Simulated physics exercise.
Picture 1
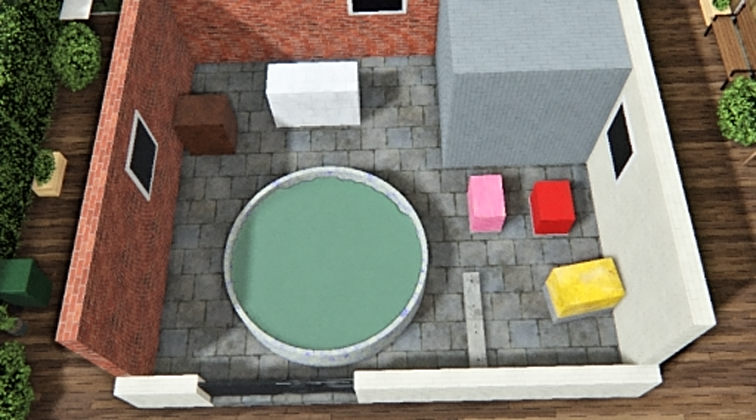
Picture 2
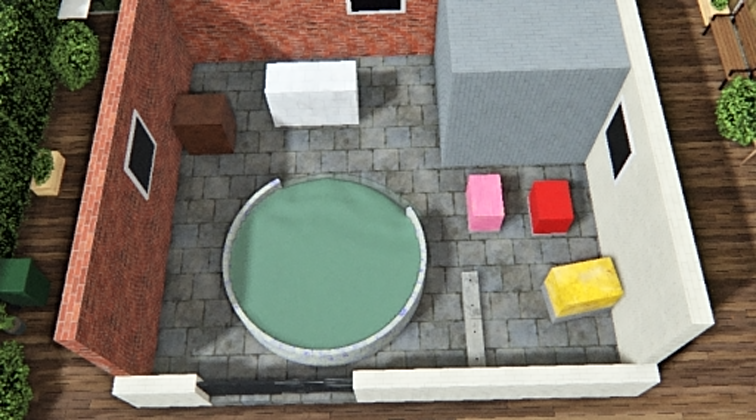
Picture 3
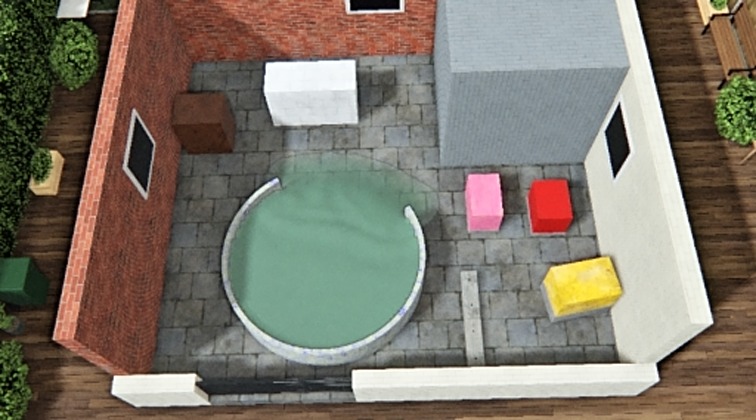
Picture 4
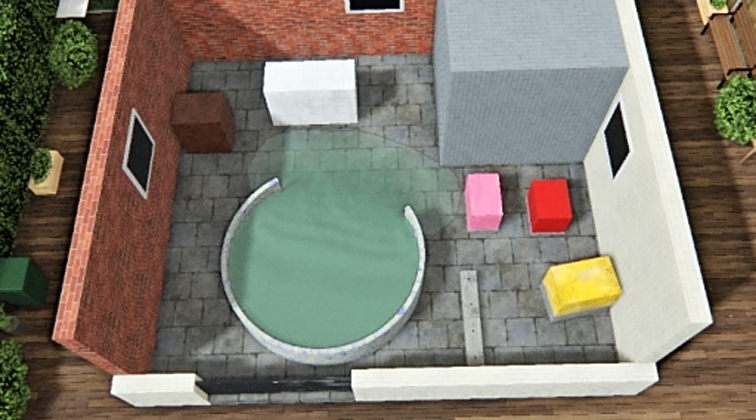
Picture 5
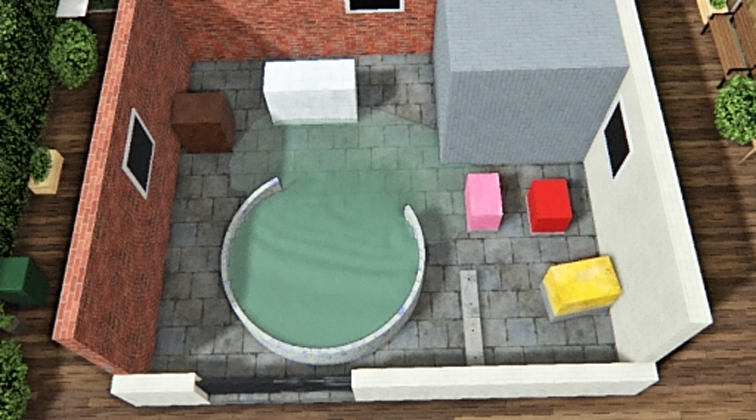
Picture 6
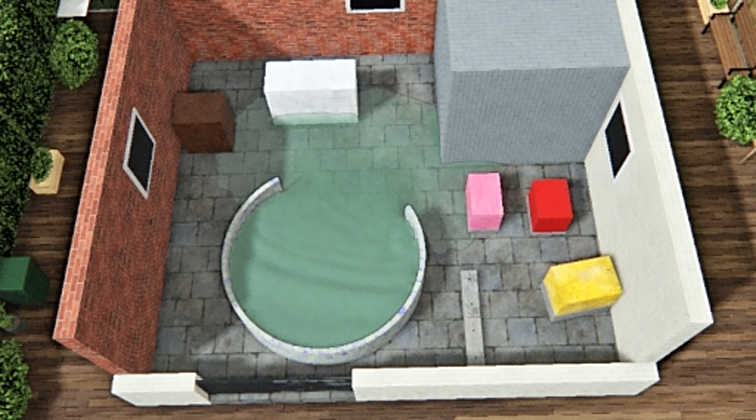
Green water in a round, pale-rimmed pool sits whole, then pours through a gap on the far side of an L-shaped paved yard seen from overhead. It spreads thinly over grey stones towards a white block and a grey building, rippling inside the remaining rim. A brown block stands left, pink, red and yellow blocks stand right, all unmoved, between brick and cream walls, while the view barely shifts.
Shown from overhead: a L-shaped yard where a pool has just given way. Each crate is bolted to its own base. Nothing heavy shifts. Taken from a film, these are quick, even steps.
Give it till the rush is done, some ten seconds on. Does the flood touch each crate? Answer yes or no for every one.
Pink crate: Yes; yellow crate: No; red crate: Yes.
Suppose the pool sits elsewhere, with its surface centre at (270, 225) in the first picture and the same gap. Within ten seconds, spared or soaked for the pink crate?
Then: The pink crate is soaked.
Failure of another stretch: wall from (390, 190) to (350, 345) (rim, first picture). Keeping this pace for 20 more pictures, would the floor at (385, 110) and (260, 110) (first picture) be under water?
I'd expect the first point to be reached and the second point to stay dry.
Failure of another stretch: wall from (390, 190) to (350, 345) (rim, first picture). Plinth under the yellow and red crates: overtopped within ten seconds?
So the yellow crate goes wet while the red crate goes wet.
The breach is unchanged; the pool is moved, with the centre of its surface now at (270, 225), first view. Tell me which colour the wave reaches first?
The one in pink.
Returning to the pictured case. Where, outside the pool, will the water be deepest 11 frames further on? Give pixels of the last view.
Deepest point: Roughly (430, 59).
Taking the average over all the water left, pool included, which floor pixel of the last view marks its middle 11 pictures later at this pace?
I'd place it roughly at (348, 197).
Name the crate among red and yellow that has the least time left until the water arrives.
Simply the red one.
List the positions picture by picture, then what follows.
The first picture shows the pool at (326, 257) is whole and still.
In the second picture, the front is at a hidden place, out from the gap on the pool's far side.
In the third picture, the front is at (433, 212), out from the gap on the pool's far side.
In the fourth picture, water pours out on the pool's far side and has run to (261, 153).
In the fifth picture, water pours out on the pool's far side and has run to (475, 167).
In the sixth picture, the front is at (500, 166), out from the gap on the pool's far side.
A moment on, water covers 40 % of the floor; the pink crate water round its plinth, the yellow crate not reached, the red crate water round its plinth.
Next, water covers 50 % of the floor; the pink crate water round its plinth, the yellow crate not reached, the red crate water round its plinth.
Then, water covers 70 % of the floor; the pink crate water round its plinth, the yellow crate water round its plinth, the red crate water round its plinth.
Later, water covers 95 % of the floor; the pink crate water round its plinth, the yellow crate water round its plinth, the red crate water round its plinth.
In the end, water covers 100 % of the floor; the pink crate was topped, the yellow crate stayed above the water, the red crate was topped.
